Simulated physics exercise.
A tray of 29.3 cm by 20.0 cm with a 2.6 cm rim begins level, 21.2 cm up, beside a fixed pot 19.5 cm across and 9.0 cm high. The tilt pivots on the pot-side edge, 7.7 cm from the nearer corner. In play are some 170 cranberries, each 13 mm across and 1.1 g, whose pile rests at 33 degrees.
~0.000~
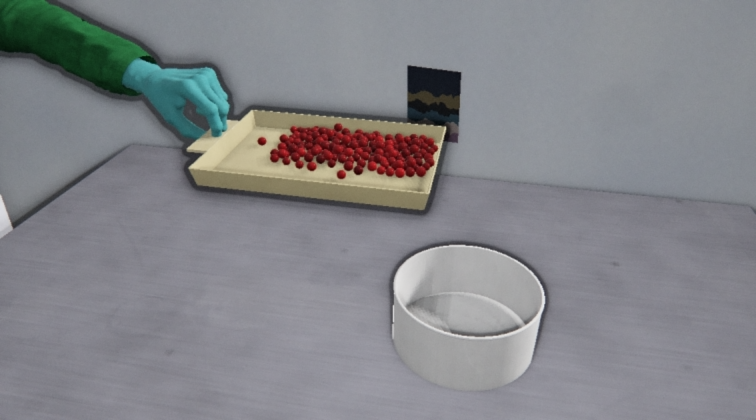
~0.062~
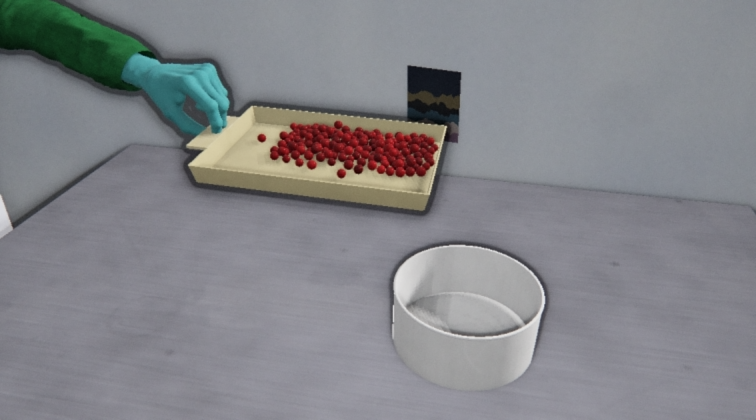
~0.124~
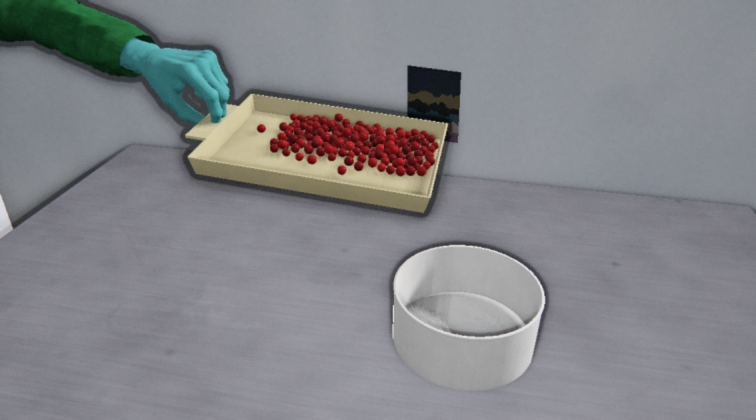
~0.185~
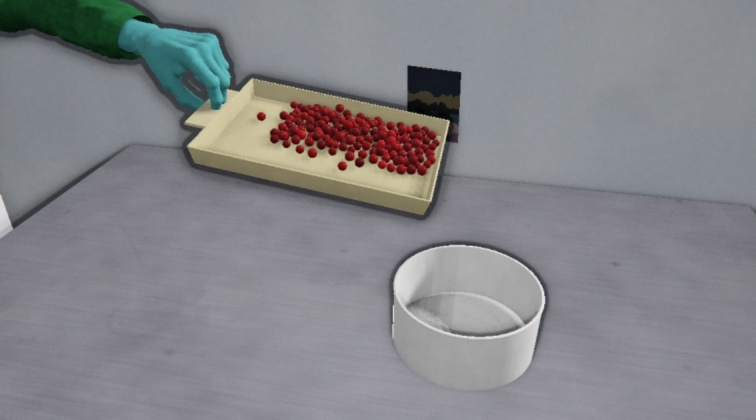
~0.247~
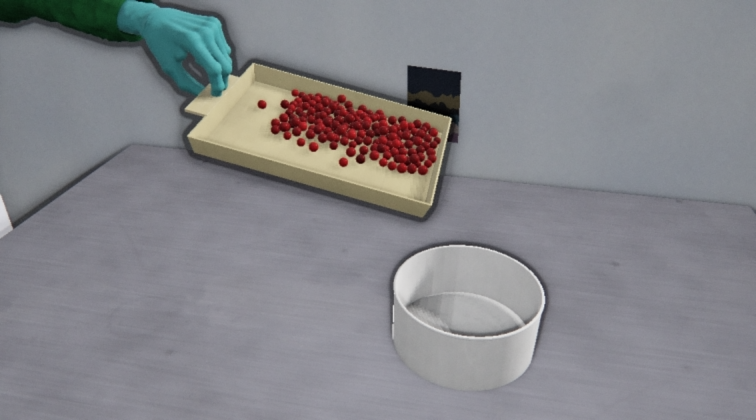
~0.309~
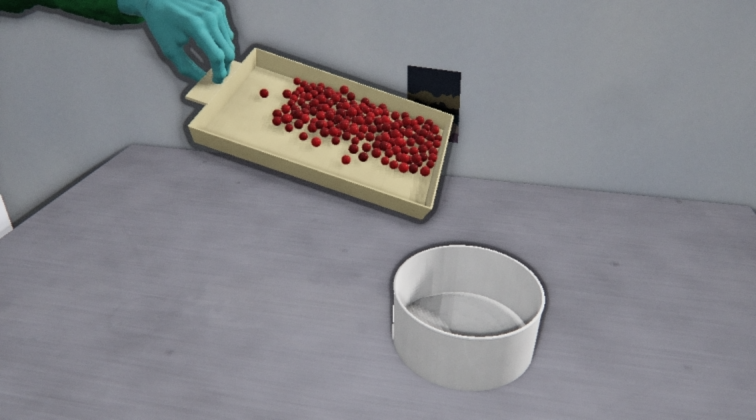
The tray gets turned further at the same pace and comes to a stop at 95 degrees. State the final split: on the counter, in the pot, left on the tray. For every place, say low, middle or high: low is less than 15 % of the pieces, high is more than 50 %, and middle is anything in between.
Here is the split: Counter: Low; pot: High; left on the tray: Low.
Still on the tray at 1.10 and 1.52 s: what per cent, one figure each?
About 85, 25.
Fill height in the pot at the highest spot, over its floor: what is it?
I'd say near 3.5 centimetres.
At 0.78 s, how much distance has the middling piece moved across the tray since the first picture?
Roughly 9 cm.
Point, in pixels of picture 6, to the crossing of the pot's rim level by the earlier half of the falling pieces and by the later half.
At roughly (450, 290) first, later on at (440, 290).
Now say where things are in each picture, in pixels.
In the first frame, tray tilt 0 degrees, front corners at (195, 167) and (425, 191); middle of the pieces at (354, 145); pot at (468, 287).
In the second frame, tray tilt 1 degrees, front corners at (195, 164) and (425, 192); middle of the pieces at (354, 144).
In the third frame, tray tilt 5 degrees, front corners at (194, 155) and (426, 194), lowest corner right front; middle of the pieces at (354, 139).
In the fourth frame, tray tilt 10 degrees, front corners at (194, 145) and (427, 198), lowest corner right front; middle of the pieces at (355, 132).
In the fifth frame, tray tilt 14 degrees, front corners at (194, 135) and (427, 201), lowest corner right front; middle of the pieces at (357, 126).
In the sixth frame, tray tilt 19 degrees, front corners at (195, 125) and (428, 204), lowest corner right front; middle of the pieces at (359, 121); pot at (468, 287). The tray's pace is about 75 degrees a second.
After 0.78 s, tilt 55 degrees; the tray holds 100 %, the pot 0 %.
After 1.10 s, tilt 79 degrees; the tray holds 85 %, the pot 10 %.
After 1.52 s, tilt 95 degrees; the tray holds 25 %, the pot 55 %.
In the end, at 2.5 s, counter 0 %, pot 100 %, tray 0 %.
